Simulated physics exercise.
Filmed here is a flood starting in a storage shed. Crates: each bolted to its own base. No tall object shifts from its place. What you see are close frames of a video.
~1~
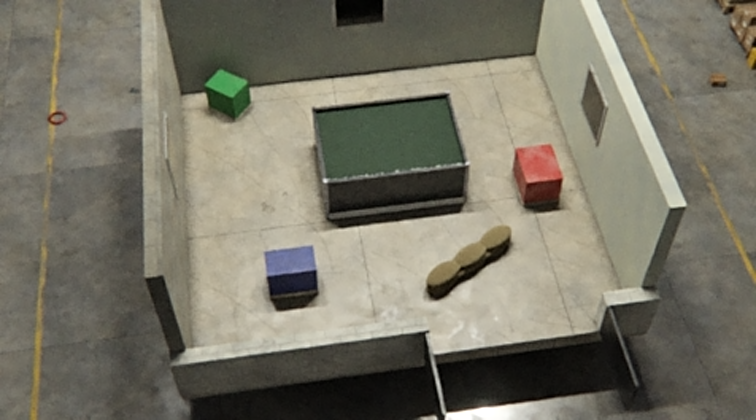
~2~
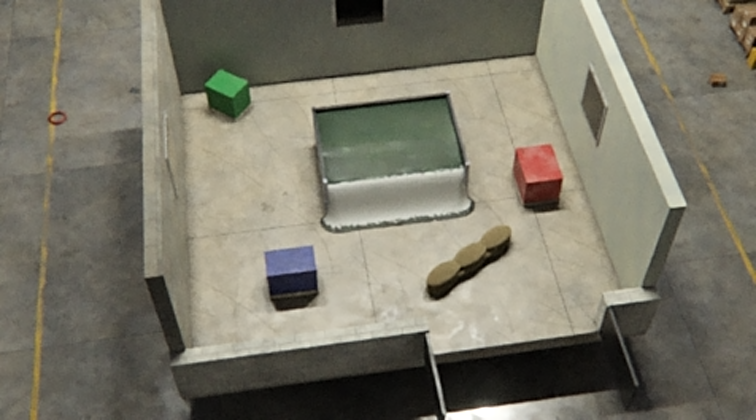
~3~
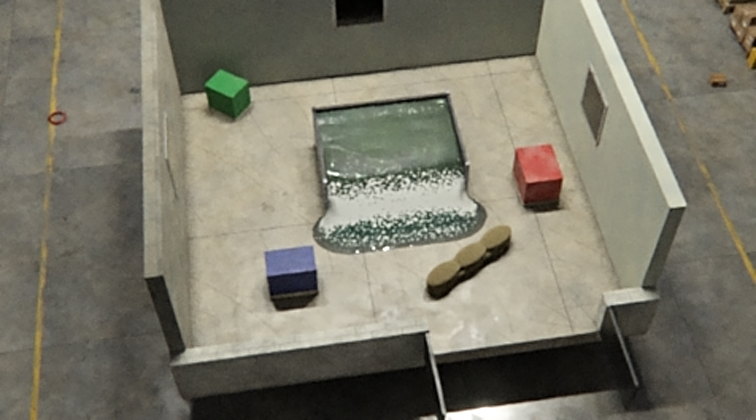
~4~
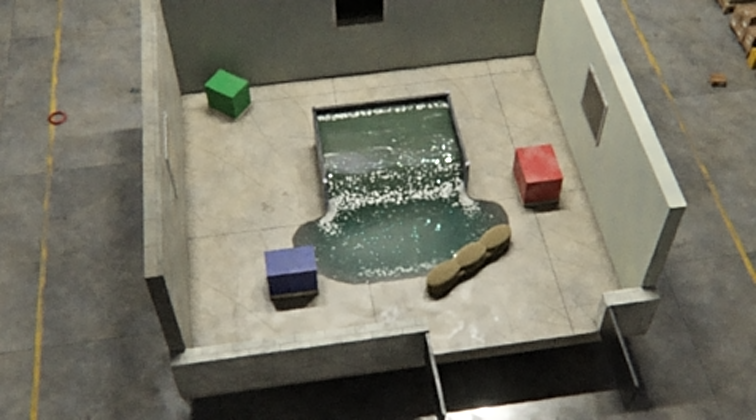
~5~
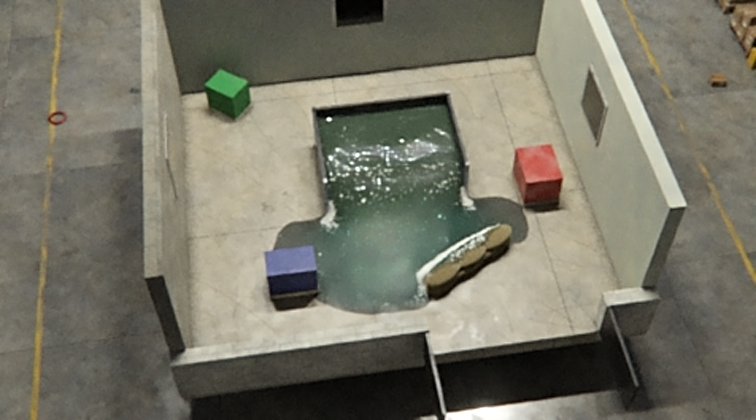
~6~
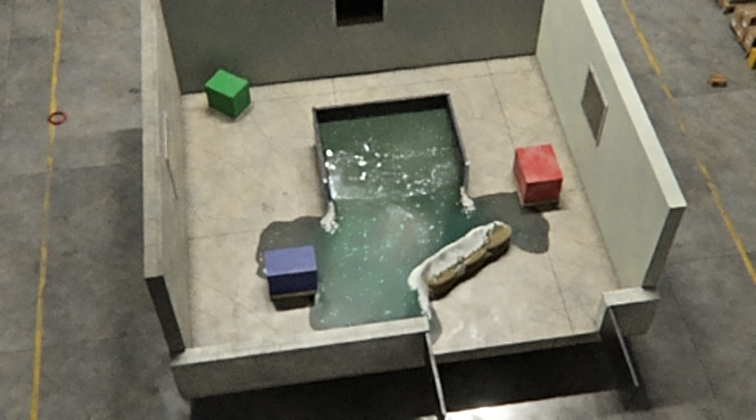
Green water pouring from the open front of a tank, spreading across a walled floor around a blue block and tan barrier.
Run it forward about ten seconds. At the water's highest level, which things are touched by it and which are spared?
Going through them: The red crate is touched; the blue crate is touched; the green crate is touched.
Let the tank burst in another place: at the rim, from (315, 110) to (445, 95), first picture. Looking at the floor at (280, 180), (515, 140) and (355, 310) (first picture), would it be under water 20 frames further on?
Soaked, soaked, untouched.
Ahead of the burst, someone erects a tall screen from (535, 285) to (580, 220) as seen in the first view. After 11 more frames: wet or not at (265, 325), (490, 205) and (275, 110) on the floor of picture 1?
As listed: Covered, awash, clear.
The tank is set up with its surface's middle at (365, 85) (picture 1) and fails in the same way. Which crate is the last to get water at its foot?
Answer: The green one.
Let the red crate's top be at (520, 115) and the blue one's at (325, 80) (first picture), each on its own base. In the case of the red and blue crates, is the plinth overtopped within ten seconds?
Red: Reached; blue: Reached.
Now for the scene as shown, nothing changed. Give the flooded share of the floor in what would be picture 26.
75 %, roughly.
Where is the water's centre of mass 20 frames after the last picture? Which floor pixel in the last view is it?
Close to pixel (359, 252).
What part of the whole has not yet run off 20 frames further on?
The share not yet gone is roughly 92 percent.
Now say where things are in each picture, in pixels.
Still water in the tank at (389, 139), in the first frame.
Water pours out at (396, 194) and has run to (470, 202), in the second frame.
The front is at (481, 218), out from the gap at (396, 197), in the third frame.
Water pours out at (396, 198) and has run to (502, 227), in the fourth frame.
The front is at a hidden place, out from the gap at (396, 199), in the fifth frame.
The front is at a hidden place, out from the gap at (396, 199), in the sixth frame.
A moment on, water covers 35 % of the floor; the red crate water round its plinth, the blue crate water round its plinth, the green crate not reached.
Next, water covers 50 % of the floor; the red crate water round its plinth, the blue crate water round its plinth, the green crate not reached.
Then, water covers 75 % of the floor; the red crate water round its plinth, the blue crate water round its plinth, the green crate not reached.
Later, water covers 95 % of the floor; the red crate water round its plinth, the blue crate water round its plinth, the green crate water round its plinth.
In the end, water covers 100 % of the floor; the red crate was topped, the blue crate was topped, the green crate was topped.
